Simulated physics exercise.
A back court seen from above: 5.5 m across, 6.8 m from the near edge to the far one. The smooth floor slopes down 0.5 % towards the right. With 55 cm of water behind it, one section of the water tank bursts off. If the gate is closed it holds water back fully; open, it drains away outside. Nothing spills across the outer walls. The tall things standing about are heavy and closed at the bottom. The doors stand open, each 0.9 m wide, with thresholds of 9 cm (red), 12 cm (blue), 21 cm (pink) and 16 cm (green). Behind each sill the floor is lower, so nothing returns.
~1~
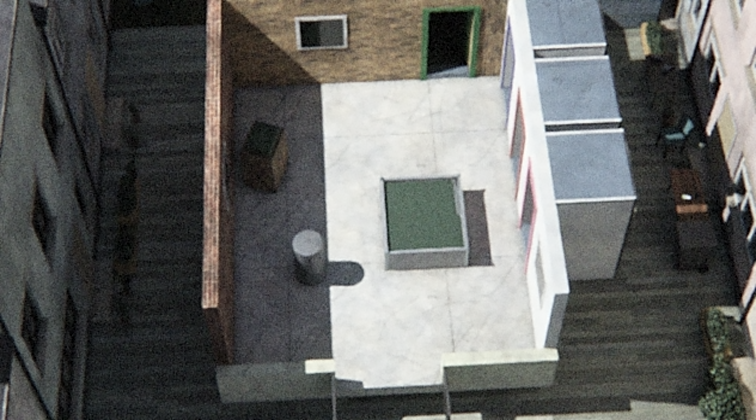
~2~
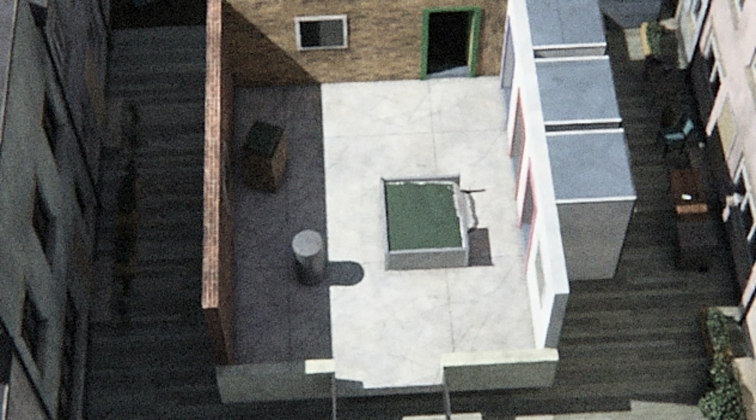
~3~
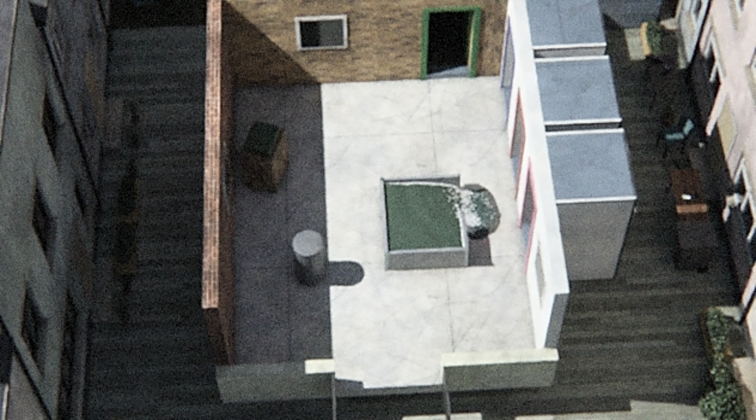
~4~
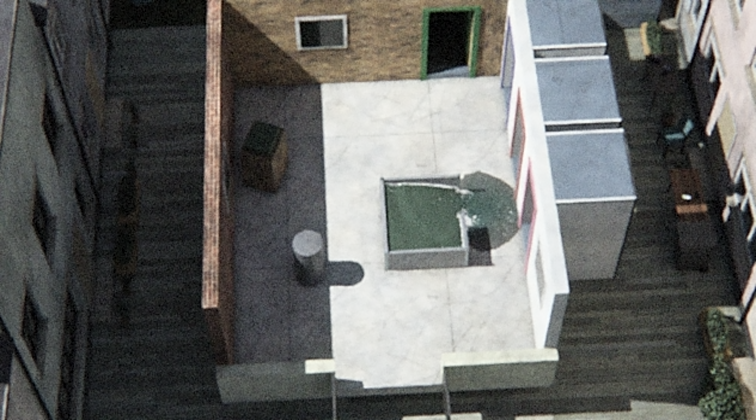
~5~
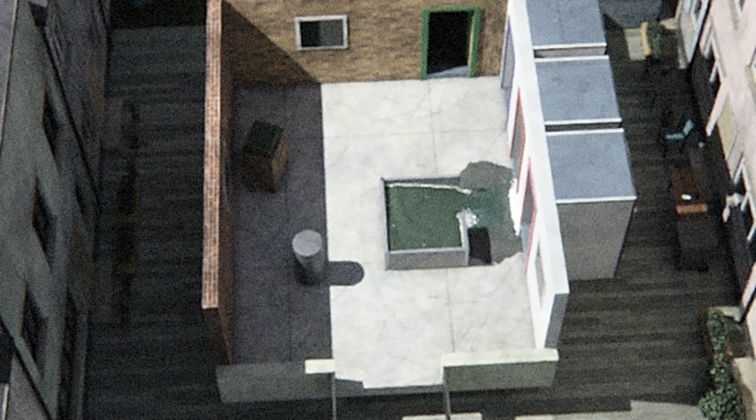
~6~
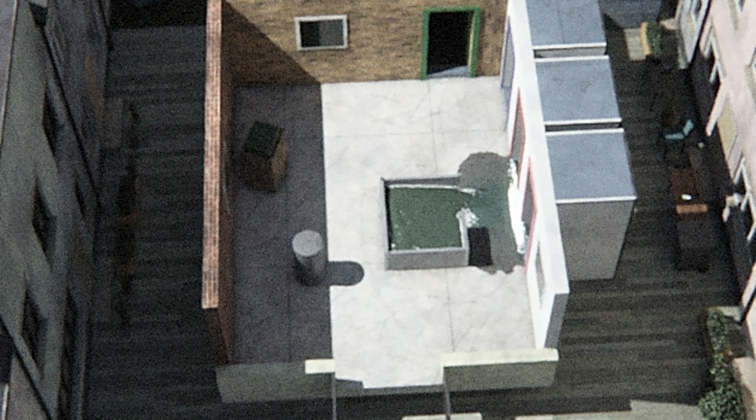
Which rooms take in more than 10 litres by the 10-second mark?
Door by door: At the red door it exceeds the limit; at the blue door it keeps below the limit; at the pink door it stays under the limit; at the green door it stays under the limit.
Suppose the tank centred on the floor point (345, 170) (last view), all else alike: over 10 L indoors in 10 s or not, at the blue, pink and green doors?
Against that limit: Blue past it, pink not over, green below.
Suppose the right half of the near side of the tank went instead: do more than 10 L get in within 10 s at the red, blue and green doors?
Against that limit: Red under, blue under, green not over.
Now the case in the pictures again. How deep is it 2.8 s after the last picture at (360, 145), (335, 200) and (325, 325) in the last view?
Roughly 0, 0 and 0 cm, in turn.
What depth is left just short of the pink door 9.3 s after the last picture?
Roughly 3.5 cm deep.
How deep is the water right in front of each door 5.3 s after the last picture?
Depths in cm: Red 9, blue 6, pink 6, green 8.
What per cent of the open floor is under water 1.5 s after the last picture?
Some 20 per cent of it.
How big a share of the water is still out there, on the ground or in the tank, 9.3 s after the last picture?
Some 82 per cent remains.
Then, 0.7 s after the last picture water covers 10 % of the floor and is deepest (35 cm) near (511, 210); red door 24 cm at the sill, 41 L in, blue door 2 cm at the sill, 0 L in, pink door 17 cm at the sill, 0 L in, green door not reached.
Then, 1.5 s after the last picture water covers 20 % of the floor and is deepest (26 cm) near (511, 210); red door 19 cm at the sill, 99 L in, blue door 6 cm at the sill, 0 L in, pink door 14 cm at the sill, 1 L in, green door 6 cm at the sill, 0 L in.
Then, 2.8 s after the last picture water covers 30 % of the floor and is deepest (19 cm) near (511, 210); red door 15 cm at the sill, 139 L in, blue door 4 cm at the sill, 0 L in, pink door 10 cm at the sill, 2 L in, green door 11 cm at the sill, 0 L in.
Then, 5.3 s after the last picture water covers 60 % of the floor and is deepest (11 cm) near (511, 210); red door 9 cm at the sill, 159 L in, blue door 6 cm at the sill, 0 L in, pink door 6 cm at the sill, 2 L in, green door 8 cm at the sill, 0 L in.
Then, 9.3 s after the last picture water covers 90 % of the floor and is deepest (6 cm) near (511, 210); red door 5 cm at the sill, 160 L in, blue door 5 cm at the sill, 0 L in, pink door 3 cm at the sill, 2 L in, green door 4 cm at the sill, 0 L in.
